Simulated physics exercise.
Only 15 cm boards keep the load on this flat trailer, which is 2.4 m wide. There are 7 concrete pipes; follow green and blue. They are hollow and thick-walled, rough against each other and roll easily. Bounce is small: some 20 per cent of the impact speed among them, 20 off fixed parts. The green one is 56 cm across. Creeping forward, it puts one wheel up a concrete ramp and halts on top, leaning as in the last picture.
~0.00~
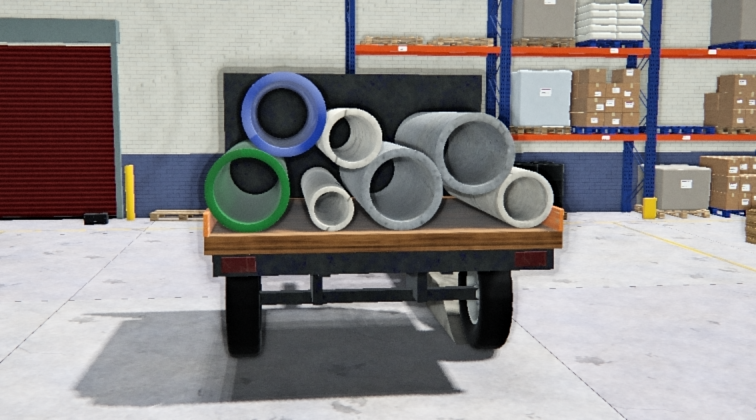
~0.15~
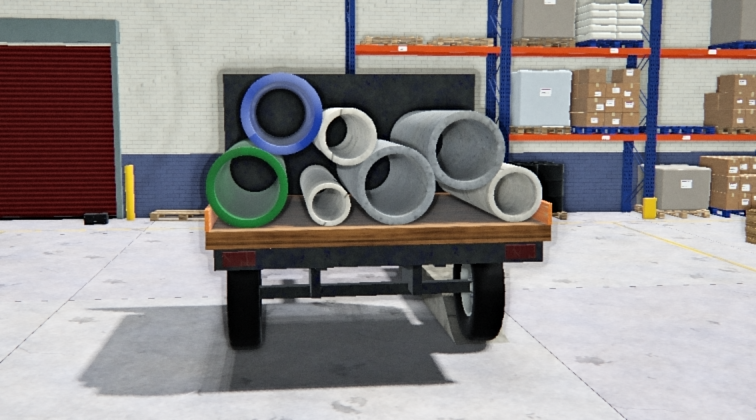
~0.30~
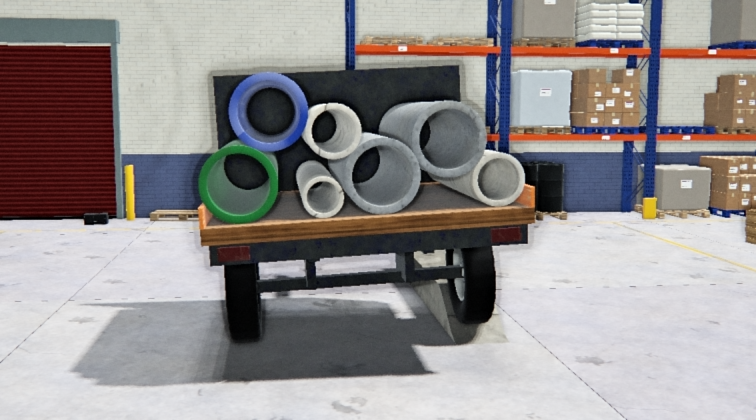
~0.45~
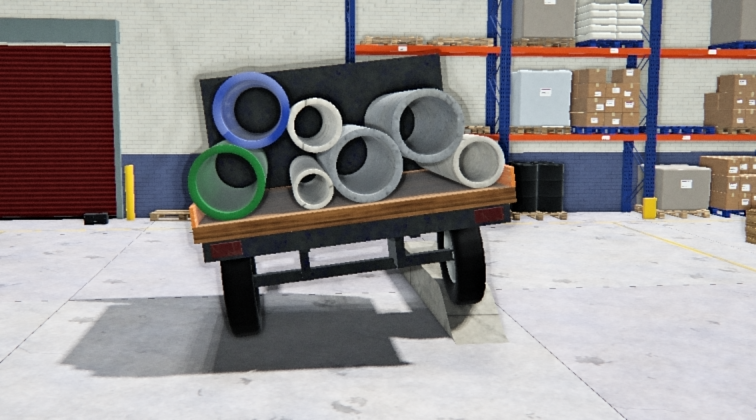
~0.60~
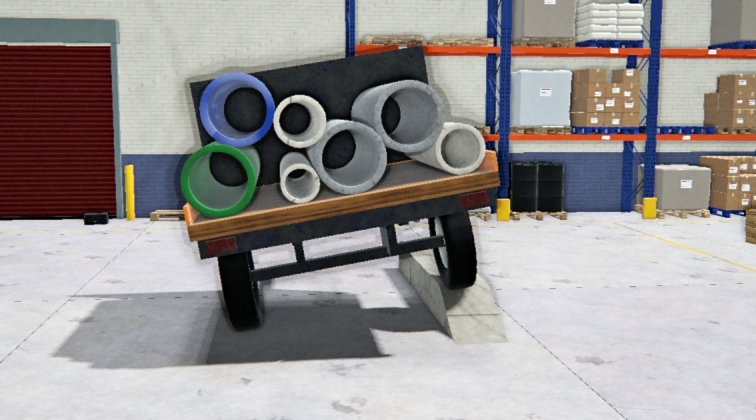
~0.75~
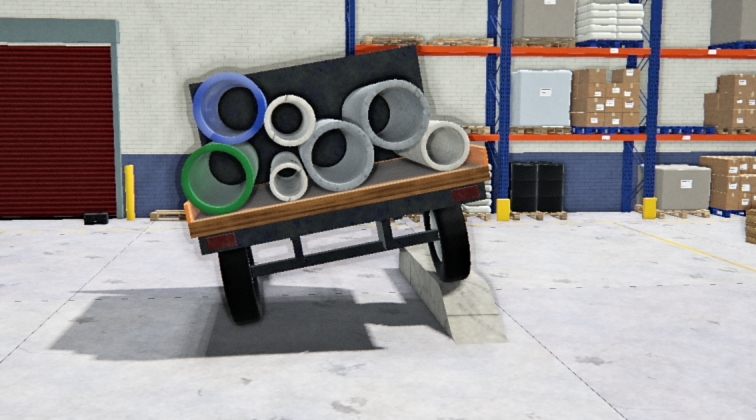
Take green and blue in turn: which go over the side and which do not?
Green remains on the deck. Blue goes over the edge.
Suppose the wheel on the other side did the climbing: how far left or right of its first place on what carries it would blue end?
About 10 cm to the right.
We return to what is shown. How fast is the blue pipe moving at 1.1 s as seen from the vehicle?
Near 0.6 m/s.
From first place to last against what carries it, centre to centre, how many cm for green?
Green 0.
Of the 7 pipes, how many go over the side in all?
The count is 1.
By 1.1 s, green is on the deck, 30 cm from the left edge; blue is up on others, 30 cm from the left edge, rolling left; 0 off so far.
By 1.3 s, blue is up on others, 15 cm from the left edge, rolling left; as before, green; 0 off so far.
By 1.6 s, blue is dropping off the left side; as before, green; 1 off so far.
Finally (5.2 s), green is on the deck, 30 cm from the left edge; blue is down on the left; 1 off so far.
